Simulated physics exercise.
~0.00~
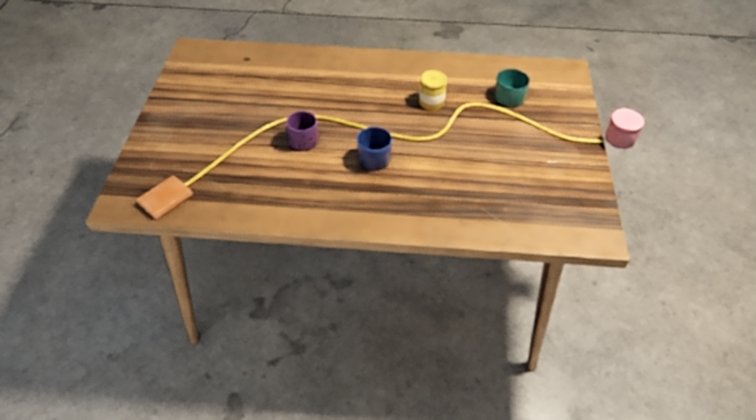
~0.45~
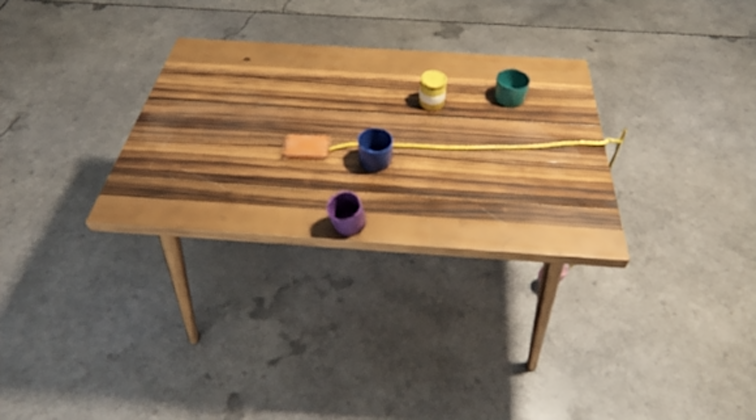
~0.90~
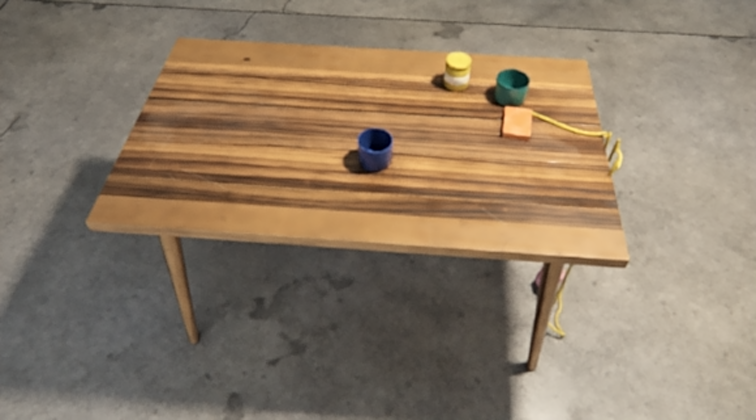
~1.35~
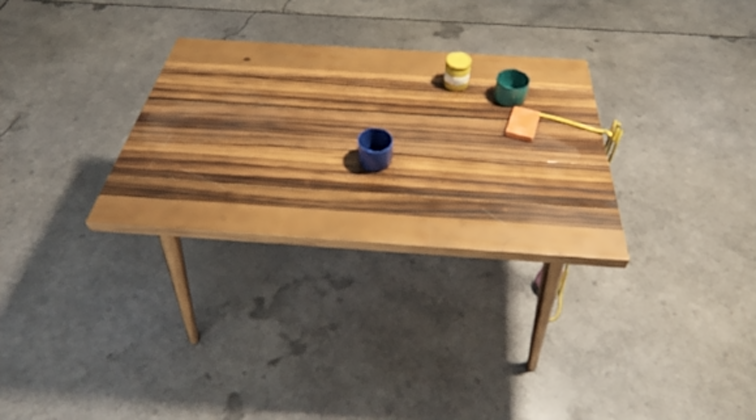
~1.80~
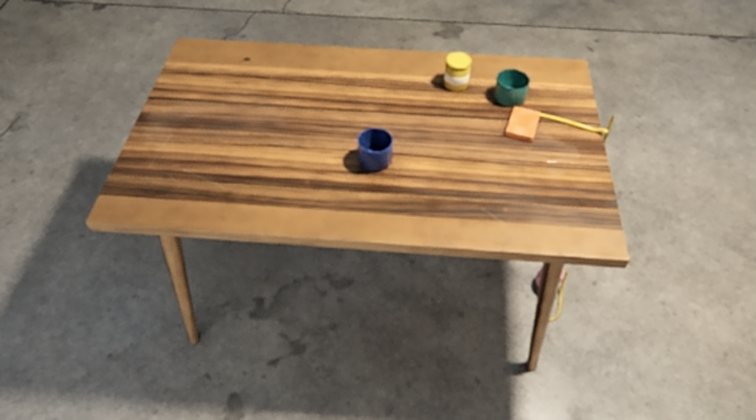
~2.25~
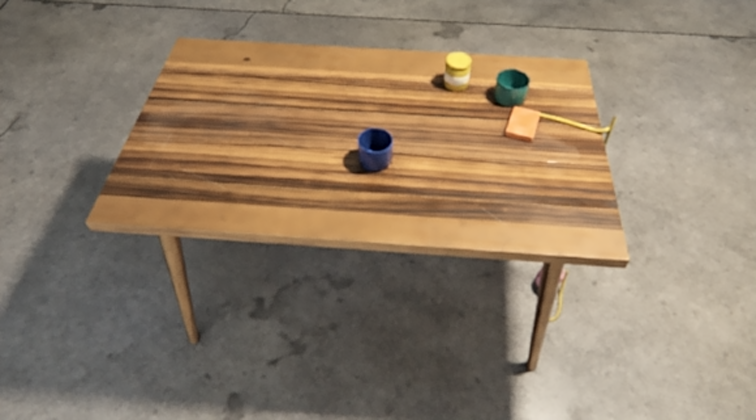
On a striped wooden table, a pink speaker dropped off the right edge, dragging an orange phone rightward by its yellow cable; the purple mug was swept away and the yellow tin nudged, and the phone stopped beside the teal mug, the blue mug still standing.
